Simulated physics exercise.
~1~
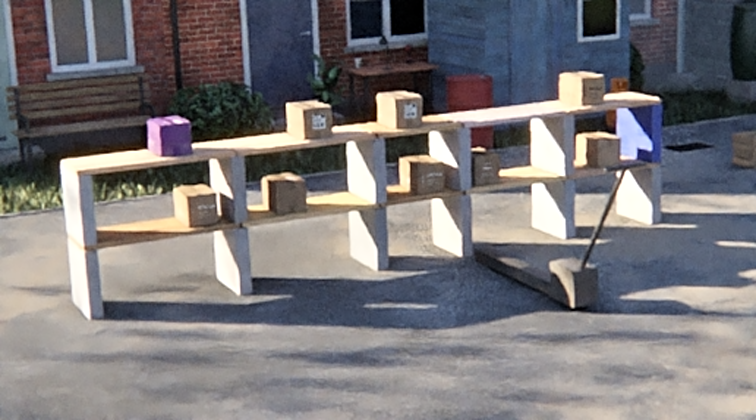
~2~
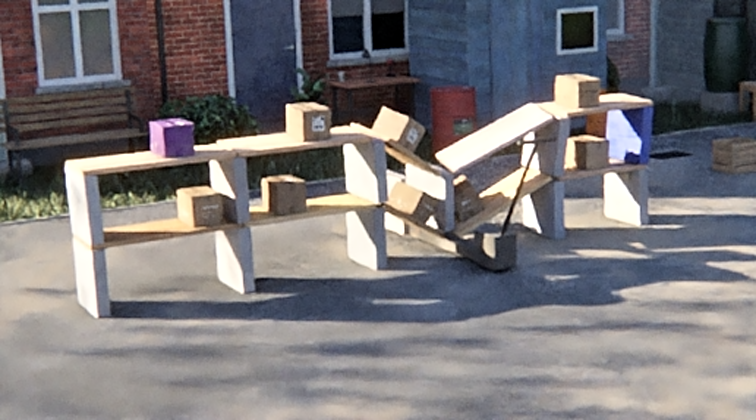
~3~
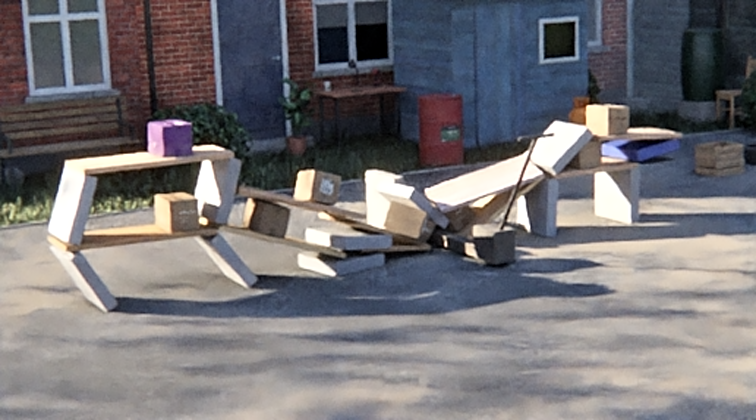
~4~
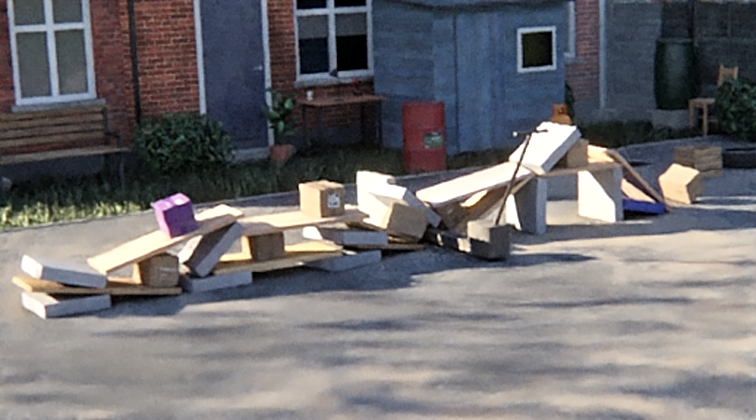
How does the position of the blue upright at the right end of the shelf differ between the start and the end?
At the start the blue upright stands upright beneath the top board at the right end. By the end it is lying on its side on the ground.
